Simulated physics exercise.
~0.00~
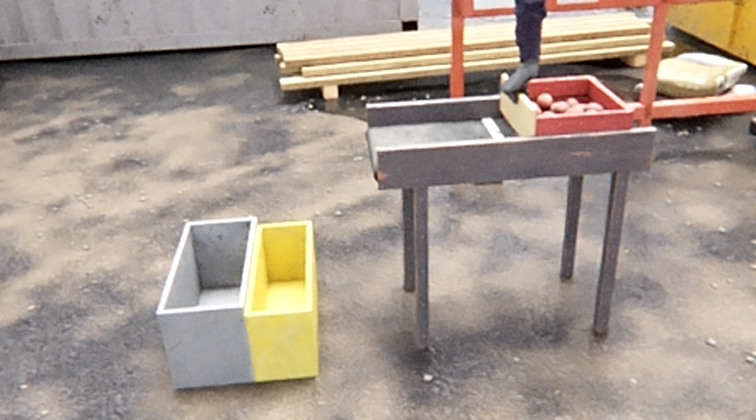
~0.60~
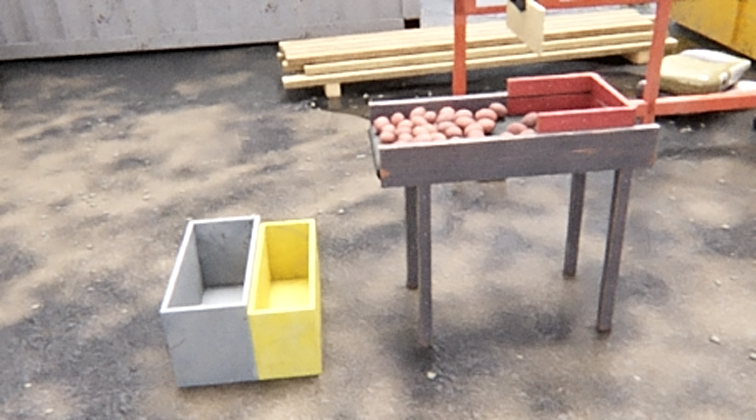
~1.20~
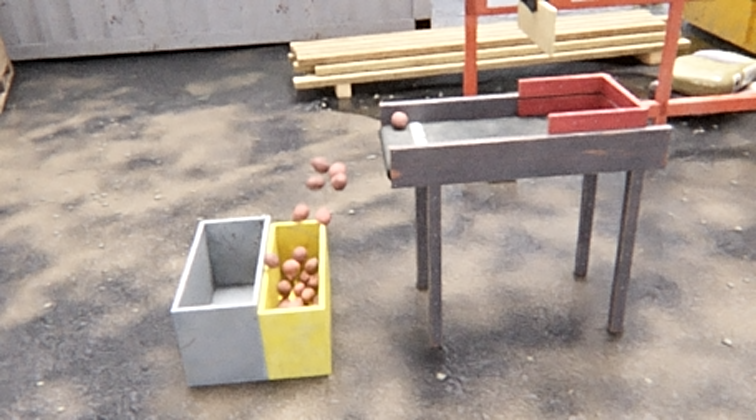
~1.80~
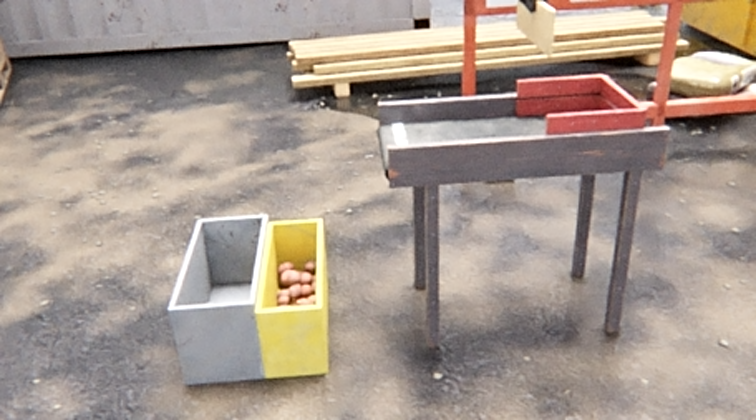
Conveyor carrying red potatoes left from a red pen after its gate lifts, dropping them off the end into a yellow tote.
